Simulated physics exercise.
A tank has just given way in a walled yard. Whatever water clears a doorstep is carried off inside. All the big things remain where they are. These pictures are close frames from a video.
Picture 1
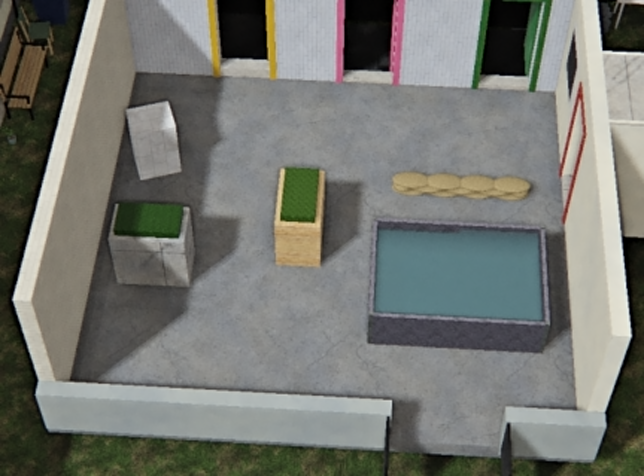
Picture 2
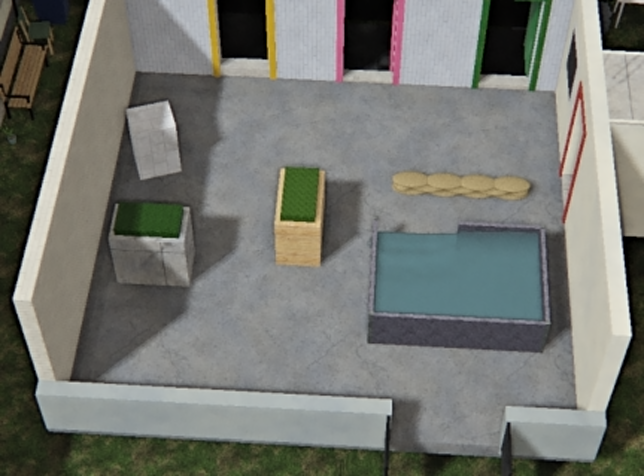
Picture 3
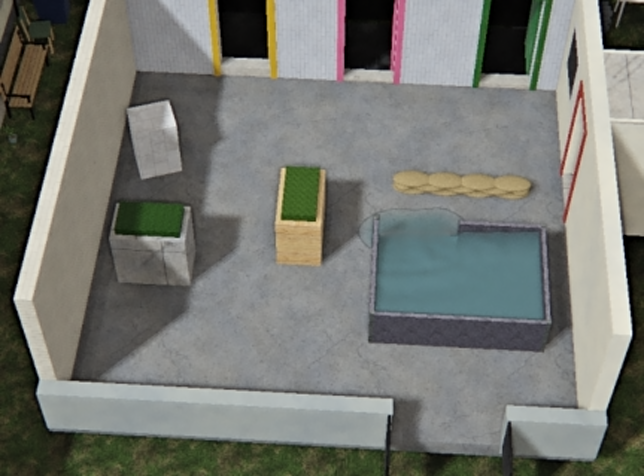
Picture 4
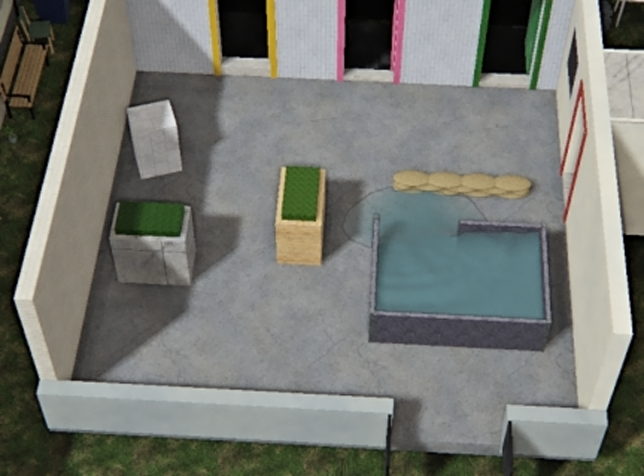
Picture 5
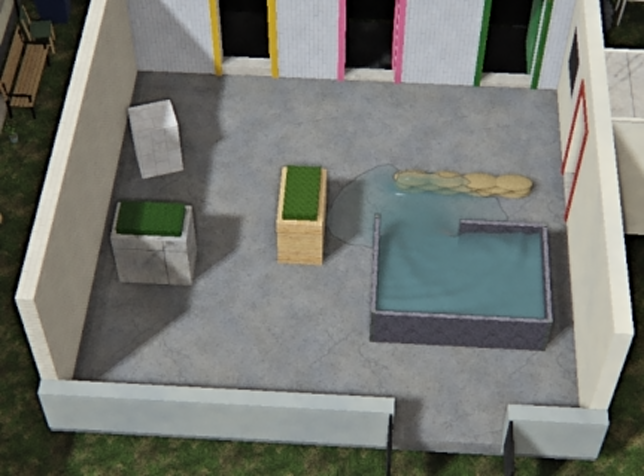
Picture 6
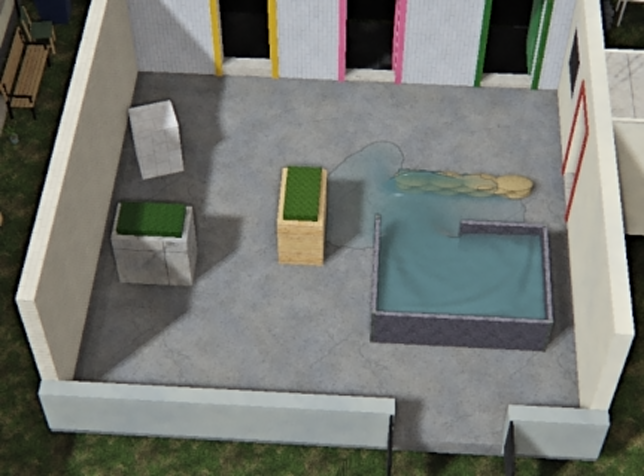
Water pours from the open tank's far side and spreads around the tan sandbags behind it.
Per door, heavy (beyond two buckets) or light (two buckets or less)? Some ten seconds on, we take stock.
The yellow door will most likely not exceed two buckets; the pink door will most likely exceed two buckets; the green door will most likely not exceed two buckets; the red door will most likely exceed two buckets.
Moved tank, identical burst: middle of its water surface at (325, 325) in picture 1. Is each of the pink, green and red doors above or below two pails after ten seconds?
The pink door stays within the limit, the green door stays within the limit, the red door exceeds the limit.
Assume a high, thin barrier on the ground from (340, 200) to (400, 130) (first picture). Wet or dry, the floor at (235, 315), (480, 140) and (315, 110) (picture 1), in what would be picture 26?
In that order: No water, covered, not flooded.
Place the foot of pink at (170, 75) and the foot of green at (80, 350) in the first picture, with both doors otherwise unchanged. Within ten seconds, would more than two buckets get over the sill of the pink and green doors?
Result - pink: Crosses the limit; green: Remains below the limit.
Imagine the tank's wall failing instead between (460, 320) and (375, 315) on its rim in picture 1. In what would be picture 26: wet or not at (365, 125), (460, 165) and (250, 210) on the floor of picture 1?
Taking the points in order: Unwetted, unwetted and unwetted.
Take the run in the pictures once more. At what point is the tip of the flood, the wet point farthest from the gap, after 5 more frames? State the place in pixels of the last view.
My best guess is about (327, 85).
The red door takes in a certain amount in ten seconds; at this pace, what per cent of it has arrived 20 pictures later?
Share by then: 60 in a hundred.
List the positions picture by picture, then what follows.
Still water in the open tank at (459, 273), in the first picture.
The front is at a hidden place, out from the gap on the open tank's far side, in the second picture.
Water pours out on the open tank's far side and has run to (453, 217), in the third picture.
Water pours out on the open tank's far side and has run to (457, 197), in the fourth picture.
The front is at (387, 169), out from the gap on the open tank's far side, in the fifth picture.
Water pours out on the open tank's far side and has run to (375, 147), in the sixth picture.
A moment on, water covers 20 % of the floor; the yellow door not reached, the pink door wet at the sill, nothing in, the green door not reached, the red door under two buckets in.
Next, water covers 40 % of the floor; the yellow door wet at the sill, nothing in, the pink door under two buckets in, the green door not reached, the red door over two buckets in.
Then, water covers 45 % of the floor; the yellow door wet at the sill, nothing in, the pink door over two buckets in, the green door wet at the sill, nothing in, the red door far over two buckets in.
Later, water covers 70 % of the floor; the yellow door wet at the sill, nothing in, the pink door over two buckets in, the green door wet at the sill, nothing in, the red door far over two buckets in.
In the end, water covers 90 % of the floor; the yellow door wet at the sill, nothing in, the pink door over two buckets in, the green door wet at the sill, nothing in, the red door far over two buckets in.
